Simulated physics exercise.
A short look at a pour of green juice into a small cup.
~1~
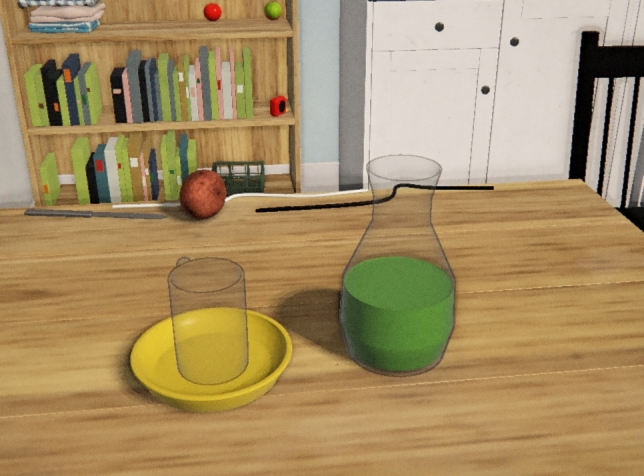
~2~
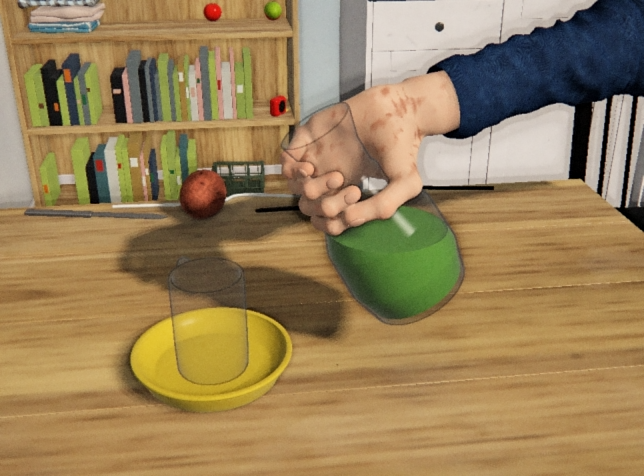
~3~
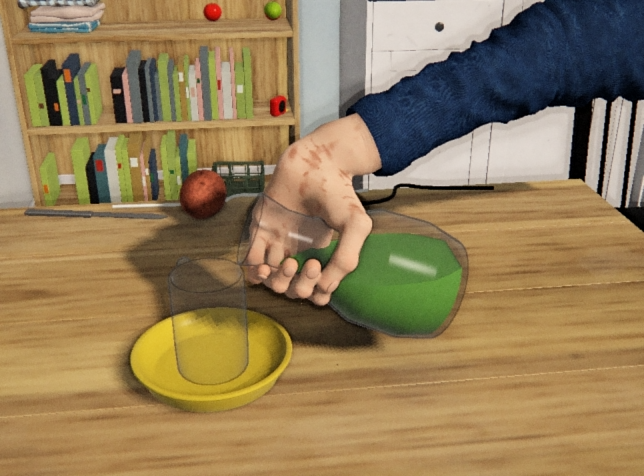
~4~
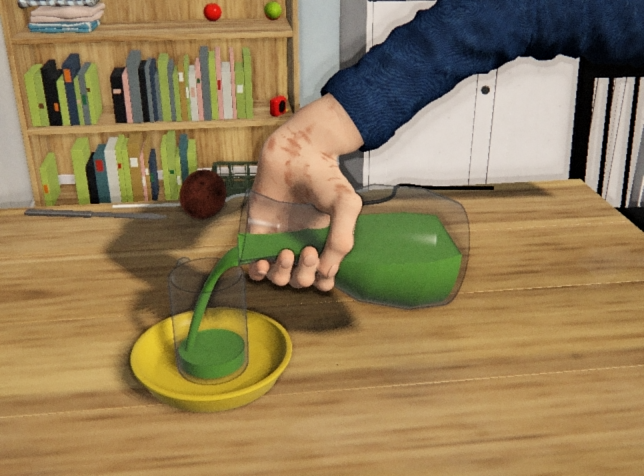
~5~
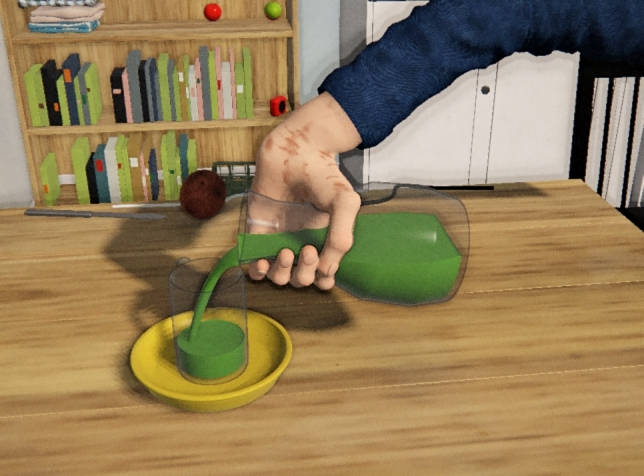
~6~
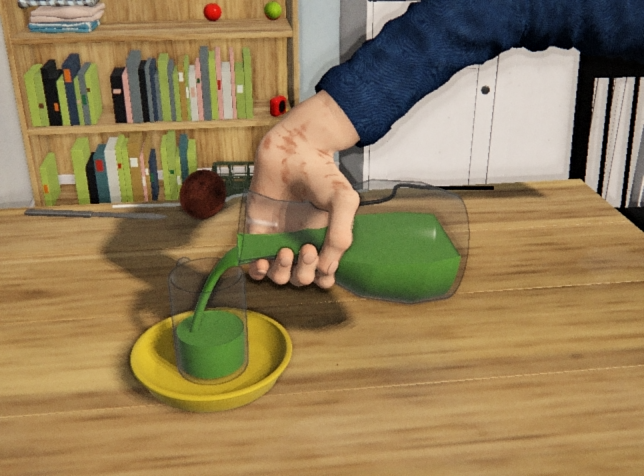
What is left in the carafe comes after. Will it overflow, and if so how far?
It floods on to the top.
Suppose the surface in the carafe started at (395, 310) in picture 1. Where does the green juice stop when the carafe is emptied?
Then: The saucer catches it.
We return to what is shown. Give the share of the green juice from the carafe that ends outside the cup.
I make it 55 per cent.
Next, the cup is full to the brim; the saucer is wet, with room to spare.
After that, the cup is full to the brim; the saucer is full and running over.
Finally, the cup is full to the brim; the saucer is full and running over.
